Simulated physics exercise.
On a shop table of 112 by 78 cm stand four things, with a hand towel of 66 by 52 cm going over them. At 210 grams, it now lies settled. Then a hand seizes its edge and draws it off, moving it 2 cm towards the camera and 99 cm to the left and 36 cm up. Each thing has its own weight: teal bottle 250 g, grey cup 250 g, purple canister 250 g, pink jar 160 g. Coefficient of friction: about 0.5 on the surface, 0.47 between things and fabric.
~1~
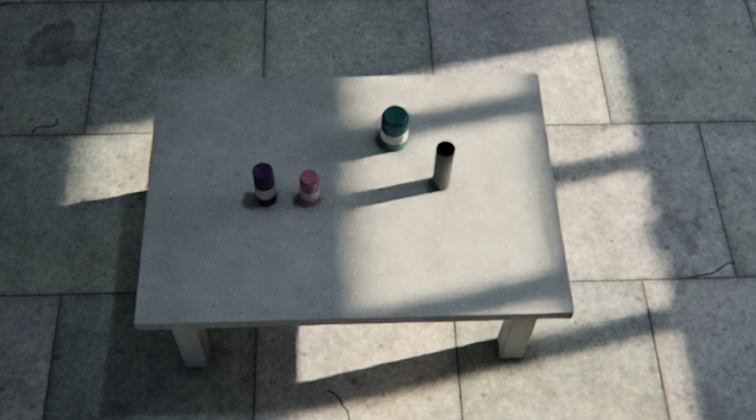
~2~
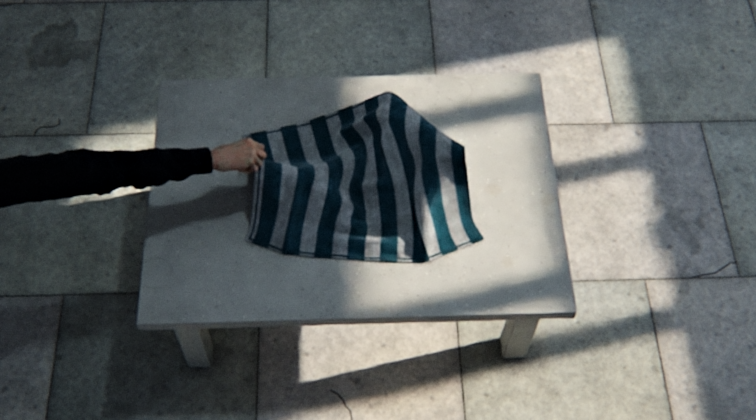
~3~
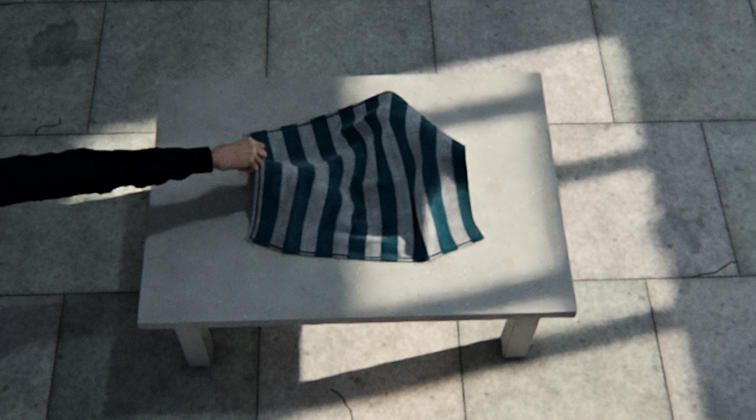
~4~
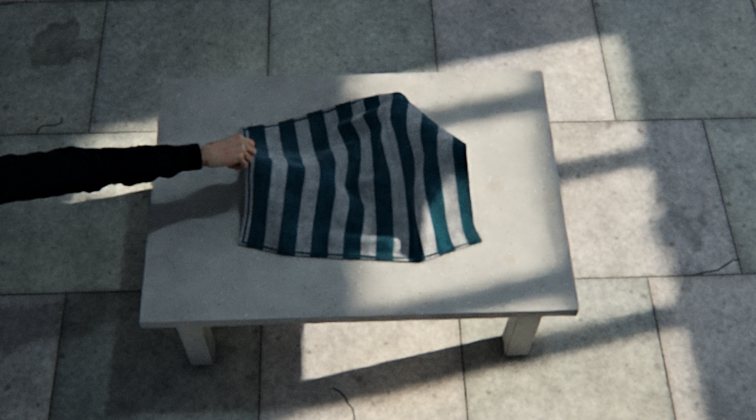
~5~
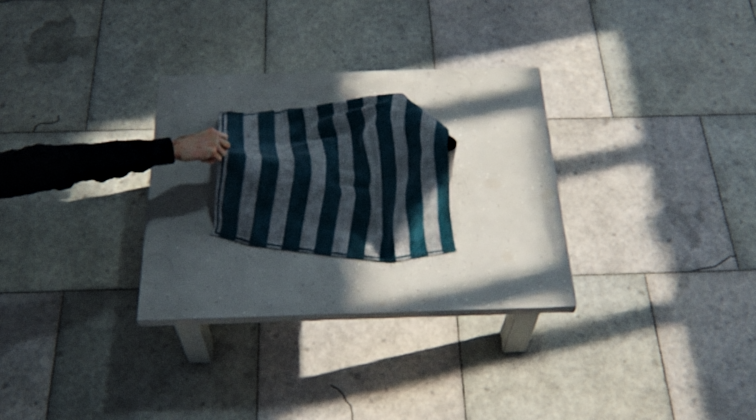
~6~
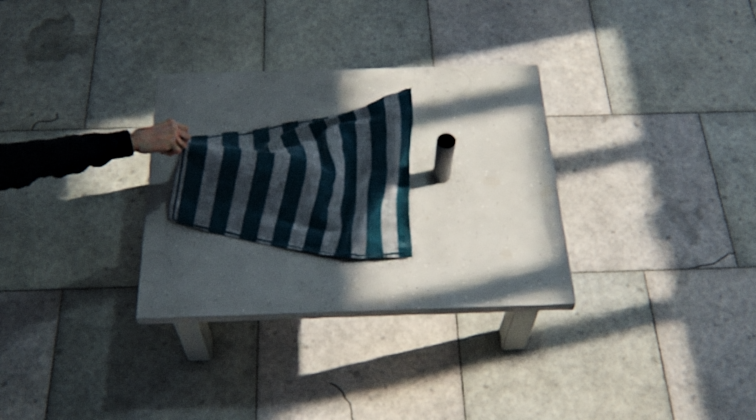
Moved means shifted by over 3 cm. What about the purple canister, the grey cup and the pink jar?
One by one: The purple canister is going to shift; the grey cup is going to stay; the pink jar is going to shift.
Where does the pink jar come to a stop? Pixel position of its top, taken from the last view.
It stops around pixel (269, 185).
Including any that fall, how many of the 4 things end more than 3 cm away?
That makes 2.
Next, middle of the hand towel at (202, 159); pink jar on its side, 9 cm off its start, purple canister 5 cm off its start.
Then, middle of the hand towel at (55, 191); pink jar on its side, 11 cm off its start, purple canister on its side, 10 cm off its start.
After that, middle of the hand towel at a place out of view; pink jar on its side, 11 cm off its start at (269, 185), purple canister on its side, 10 cm off its start at (231, 189).
Later, middle of the hand towel at a place out of view; pink jar on its side, 11 cm off its start, purple canister on its side, 10 cm off its start.
At the end, middle of the hand towel at a place out of view; pink jar on its side, 11 cm off its start at (269, 185), purple canister on its side, 10 cm off its start at (231, 189), grey cup 0 cm off its start at (446, 141).
